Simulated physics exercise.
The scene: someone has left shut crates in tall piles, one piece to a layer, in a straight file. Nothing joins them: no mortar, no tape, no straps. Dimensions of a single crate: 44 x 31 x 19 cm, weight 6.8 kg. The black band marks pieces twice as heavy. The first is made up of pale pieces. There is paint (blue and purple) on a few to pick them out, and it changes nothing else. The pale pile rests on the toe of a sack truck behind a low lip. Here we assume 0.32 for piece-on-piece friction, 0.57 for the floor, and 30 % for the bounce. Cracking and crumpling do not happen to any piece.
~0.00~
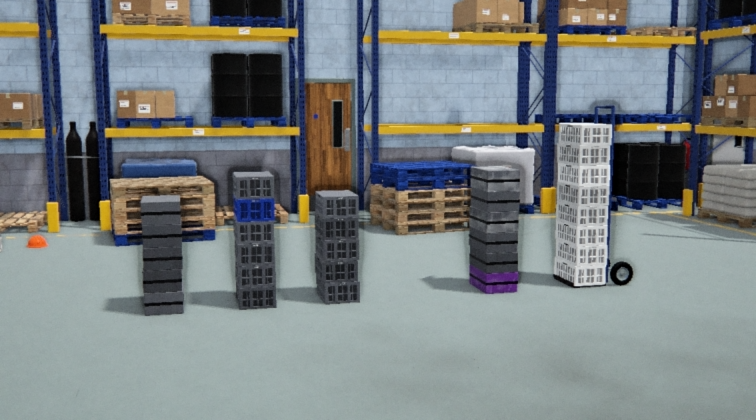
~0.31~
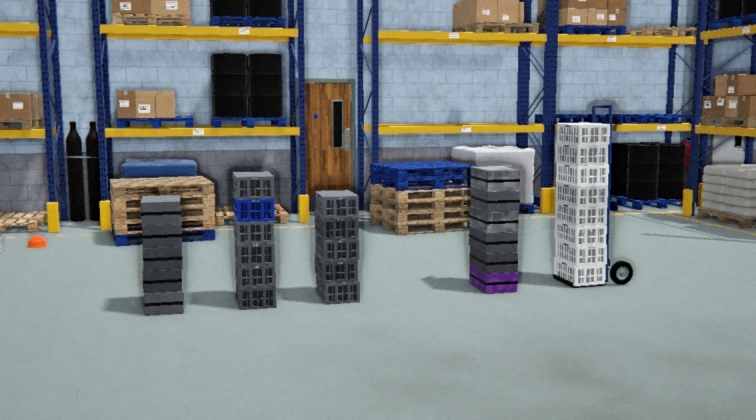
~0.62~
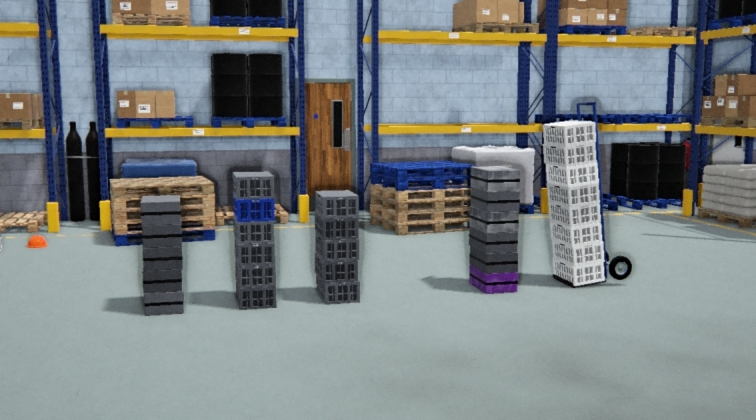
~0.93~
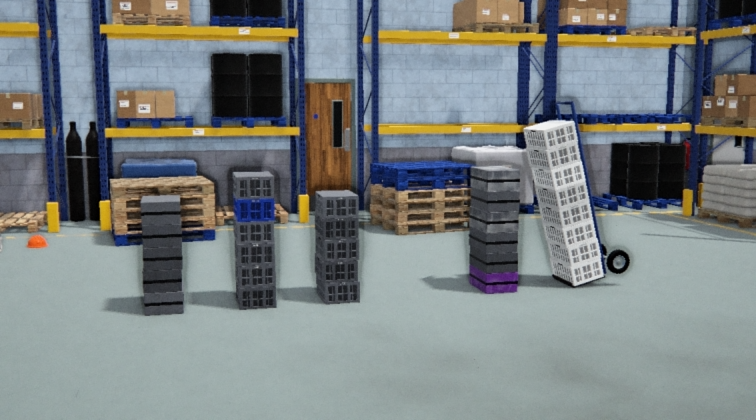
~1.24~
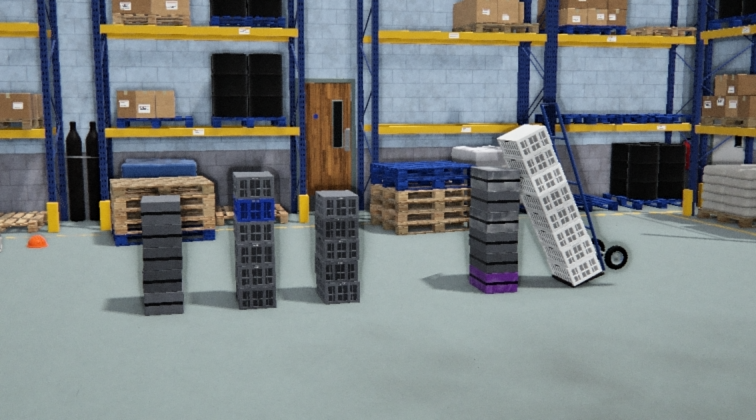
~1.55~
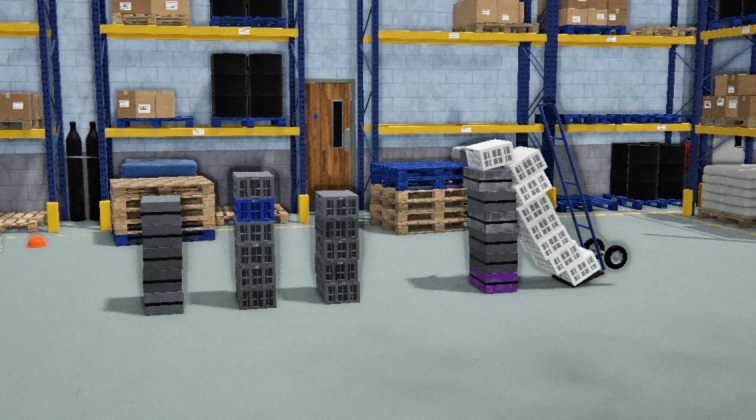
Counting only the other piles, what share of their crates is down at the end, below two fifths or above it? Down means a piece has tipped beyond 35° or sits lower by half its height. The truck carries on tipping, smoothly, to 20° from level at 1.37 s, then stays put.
The share is below two fifths.
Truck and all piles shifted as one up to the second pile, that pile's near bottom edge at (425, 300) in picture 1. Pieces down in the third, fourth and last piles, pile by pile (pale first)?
That would give third 4, fourth 1 and last 0.
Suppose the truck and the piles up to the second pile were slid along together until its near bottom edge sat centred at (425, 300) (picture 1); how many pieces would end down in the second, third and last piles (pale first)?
The tally would be second 5, then third 4, then last 0.
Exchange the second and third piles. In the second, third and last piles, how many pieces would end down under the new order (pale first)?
Down per pile: Second 4, third 0, last 0.
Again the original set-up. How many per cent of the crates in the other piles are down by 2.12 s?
By then 0 %.
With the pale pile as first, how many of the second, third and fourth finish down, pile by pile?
For the second pile 5, for the third pile 0, for the fourth pile 0.
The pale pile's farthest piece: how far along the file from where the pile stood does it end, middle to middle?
Distance along: Near 240 cm.
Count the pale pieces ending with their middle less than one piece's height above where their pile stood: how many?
The number you get is 3.
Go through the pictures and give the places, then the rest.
In the first frame (places mark the middle of the side facing us), truck frame (612, 143) 0° forward; blue crate (256, 210); purple crate (502, 283); the rest undisturbed.
The second frame shows truck frame (610, 143) 1° forward; blue crate (256, 210).
The third frame shows truck frame (597, 140) 7° forward, top of the pale pile leaning 7°; blue crate (256, 210); the rest undisturbed.
The fourth frame shows truck frame (579, 138) 14° forward, top of the pale pile leaning 14°; blue crate (256, 210); the rest undisturbed.
The fifth frame shows truck frame (566, 139) 19° forward, top of the pale pile leaning 25°; blue crate (256, 210); the rest undisturbed.
The sixth frame shows truck frame (564, 139) 20° forward, top of the pale pile leaning 13°; purple crate (502, 283); blue crate (256, 210); 2 disturbed, none down.
After 2.12 s, 8 of the pale pile down; none of the 22 other crates down, 6 disturbed; purple crate leaning 9°.
After 2.60 s, 8 of the pale pile down; 6 of the 22 other crates down; purple crate leaning 35°.
After 3.10 s, 8 of the pale pile down; 5 of the 22 other crates down; purple crate leaning 22°.
At rest (4.1 s), 7 of the pale pile down; 5 of the 22 other crates down; purple crate leaning 21°; blue crate shifted 8 cm. That is 23 per cent. As the last picture would show them, middles, purple crate near (488, 273), blue crate near (244, 207).
